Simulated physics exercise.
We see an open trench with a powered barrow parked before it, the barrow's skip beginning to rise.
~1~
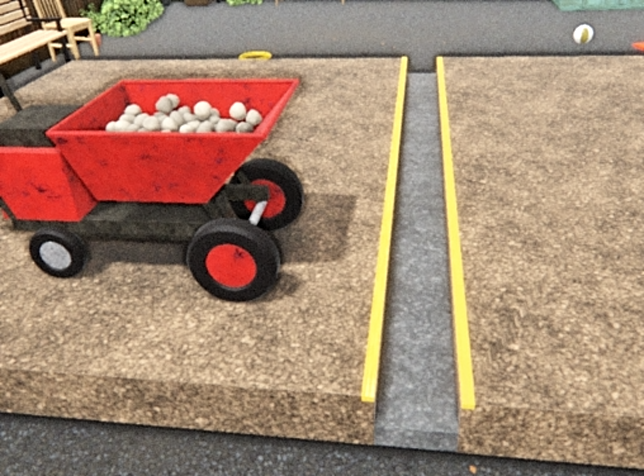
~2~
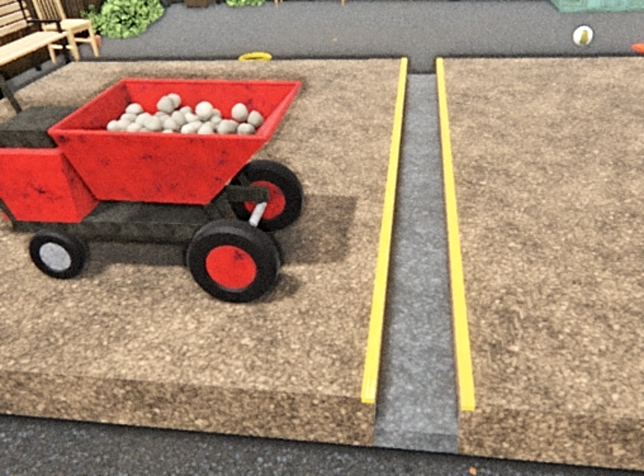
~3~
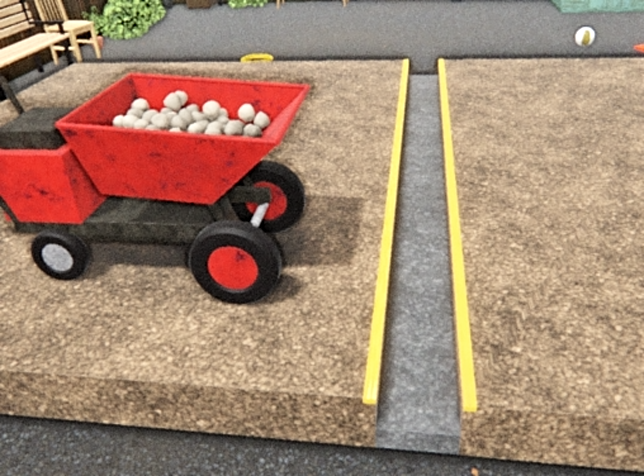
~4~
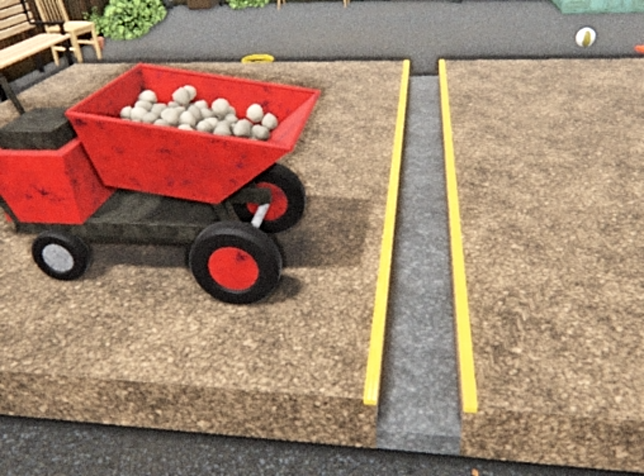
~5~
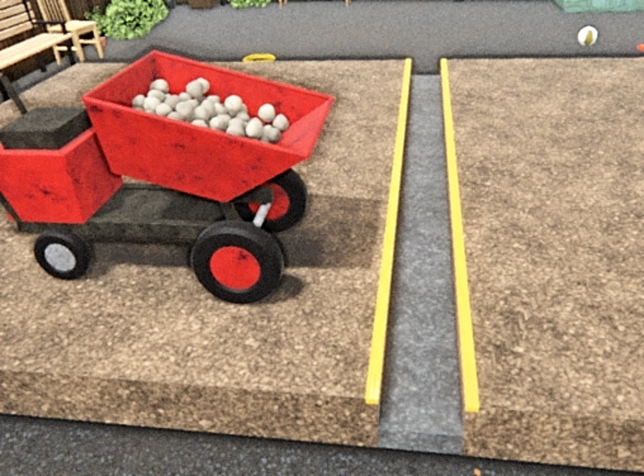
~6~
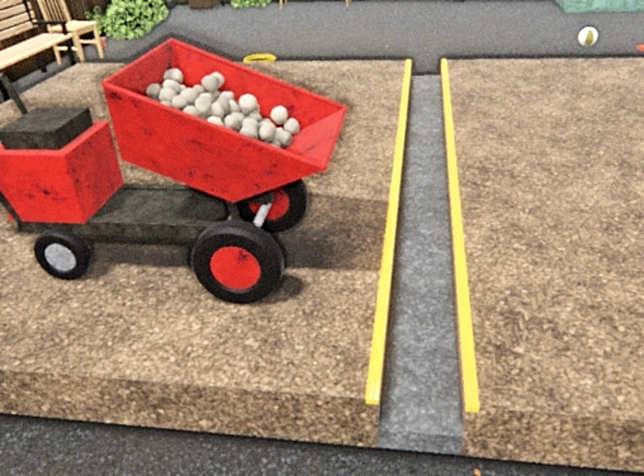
At first, a red powered barrow loaded with pale, rounded pebbles stands to the left of an open, yellow-edged trench, its skip almost level. The skip then tilts gradually, its back end rising and its front lip reaching further right, until it slopes clearly toward the trench while the wheels stay put.
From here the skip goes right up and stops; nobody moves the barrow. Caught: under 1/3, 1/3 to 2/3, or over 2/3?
Upward of two thirds of the load lands in the trench.
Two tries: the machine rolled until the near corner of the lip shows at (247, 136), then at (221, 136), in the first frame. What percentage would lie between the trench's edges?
Close to 80 in a hundred, and close to 70 in a hundred.
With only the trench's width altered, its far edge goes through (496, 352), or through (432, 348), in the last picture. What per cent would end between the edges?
Well, it'd be something like 100 per cent the first time and 50 per cent the second.
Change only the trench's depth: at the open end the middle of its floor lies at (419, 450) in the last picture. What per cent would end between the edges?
Close to 100 per cent, I reckon.
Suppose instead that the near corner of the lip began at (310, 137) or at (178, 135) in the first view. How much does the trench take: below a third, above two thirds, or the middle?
Try one, one to two thirds; try two, in the middle band.
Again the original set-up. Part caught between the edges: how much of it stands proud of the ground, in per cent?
20 %, roughly.
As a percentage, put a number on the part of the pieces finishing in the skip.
Share in the skip: Around 5 %.
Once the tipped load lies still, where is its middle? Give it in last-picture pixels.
Near pixel (424, 283).
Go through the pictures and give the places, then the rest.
Lip of the skip at (264, 136), level; top of the load at (170, 125), river pebbles; first edge of the trench at (374, 342); far edge at (464, 347), the trench over half as wide as the skip, and about half as deep as wide, in the first frame.
Lip of the skip at (267, 139), tipped barely; top of the load at (159, 137), in the second frame.
Lip of the skip at (277, 143), tipped barely; top of the load at (166, 134), in the third frame.
Lip of the skip at (290, 149), tipped a little; top of the load at (161, 113), in the fourth frame.
Lip of the skip at (307, 157), tipped clearly; top of the load at (163, 118), in the fifth frame.
Lip of the skip at (324, 169), tipped clearly; top of the load at (177, 109); first edge of the trench at (378, 344); far edge at (468, 350), in the sixth frame.
Soon, skip tipped steeply; all in the skip.
A while on, skip tipped right over; about half in the skip; about half in or heaped over the trench; a stray few beyond it.
Towards the end, skip tipped right over; a small part in the skip; most in or heaped over the trench; a small part beyond it.
Finally, skip tipped right over; a small part in the skip; a stray few short of the trench; most in or heaped over the trench; a small part beyond it.
